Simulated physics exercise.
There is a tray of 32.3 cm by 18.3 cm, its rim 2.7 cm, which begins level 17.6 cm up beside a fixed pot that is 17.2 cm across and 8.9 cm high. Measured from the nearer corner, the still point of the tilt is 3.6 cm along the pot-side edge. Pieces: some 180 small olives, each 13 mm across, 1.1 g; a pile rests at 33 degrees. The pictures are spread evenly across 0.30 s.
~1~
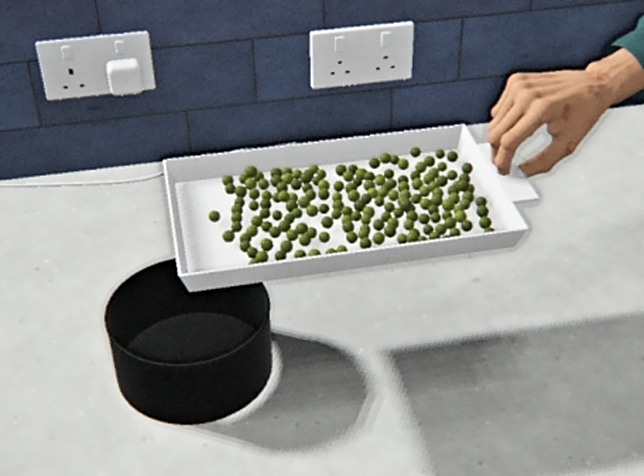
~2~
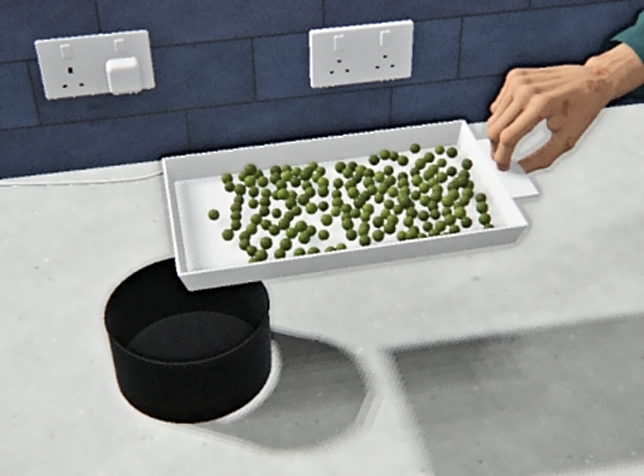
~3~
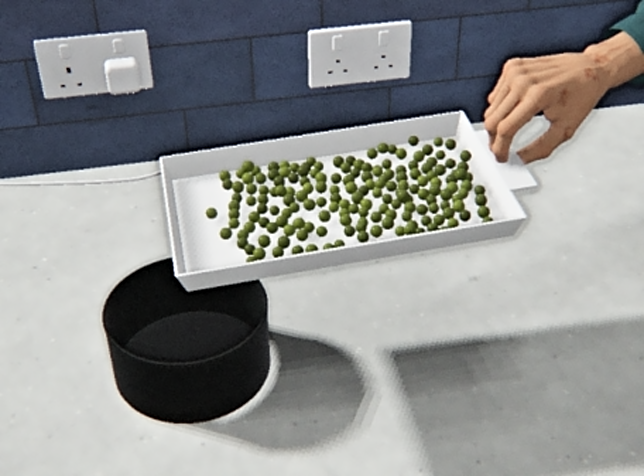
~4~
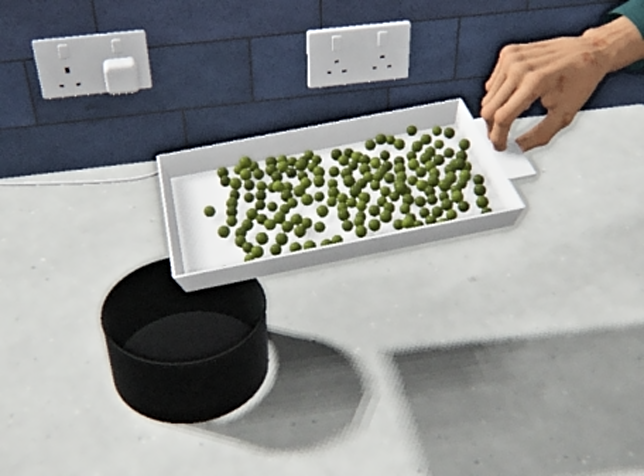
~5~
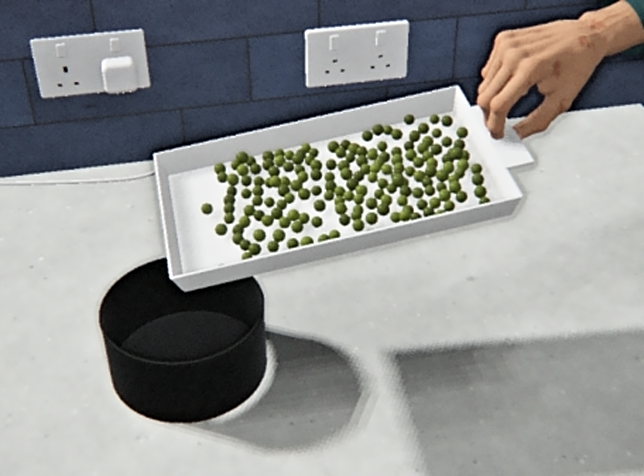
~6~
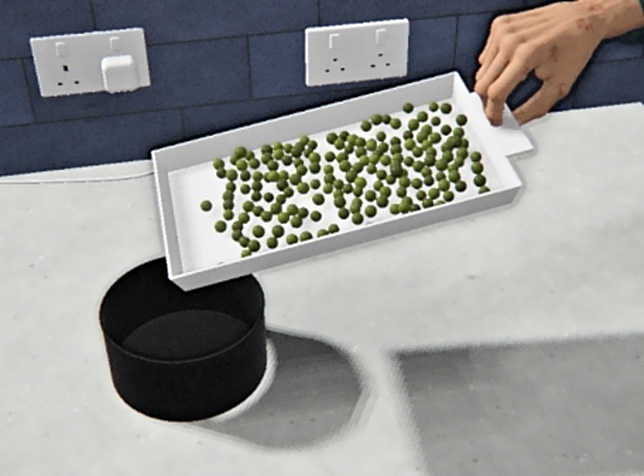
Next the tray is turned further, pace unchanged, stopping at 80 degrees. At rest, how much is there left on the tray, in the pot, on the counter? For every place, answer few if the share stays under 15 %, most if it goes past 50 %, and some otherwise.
Shares - tray: Few; pot: Some; counter: Most.
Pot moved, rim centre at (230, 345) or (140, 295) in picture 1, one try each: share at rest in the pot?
First try around 20 %, second around 25 %.
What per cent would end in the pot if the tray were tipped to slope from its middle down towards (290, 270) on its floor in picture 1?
My best guess is some 0 per cent.
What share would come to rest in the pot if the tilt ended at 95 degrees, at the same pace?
Estimate: Roughly 20 percent.
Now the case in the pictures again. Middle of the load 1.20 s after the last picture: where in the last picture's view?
(206, 187), roughly.
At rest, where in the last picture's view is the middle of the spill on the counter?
At rest, its centre lies at about (101, 463).
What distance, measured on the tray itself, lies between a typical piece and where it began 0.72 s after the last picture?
It has moved some 9 cm from its start.
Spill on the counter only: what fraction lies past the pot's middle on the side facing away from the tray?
Some 100 per cent of the spill lies beyond the centre.
Then, 0.72 s after the last picture, tilt 43 degrees; the tray holds 100 %, the pot 0 %.
Then, 1.20 s after the last picture, tilt 65 degrees; the tray holds 100 %, the pot 0 %.
Then, 1.75 s after the last picture, tilt 80 degrees; the tray holds 100 %, the pot 0 %.
In the end, tray 5 %, pot 30 %, counter 65 %.
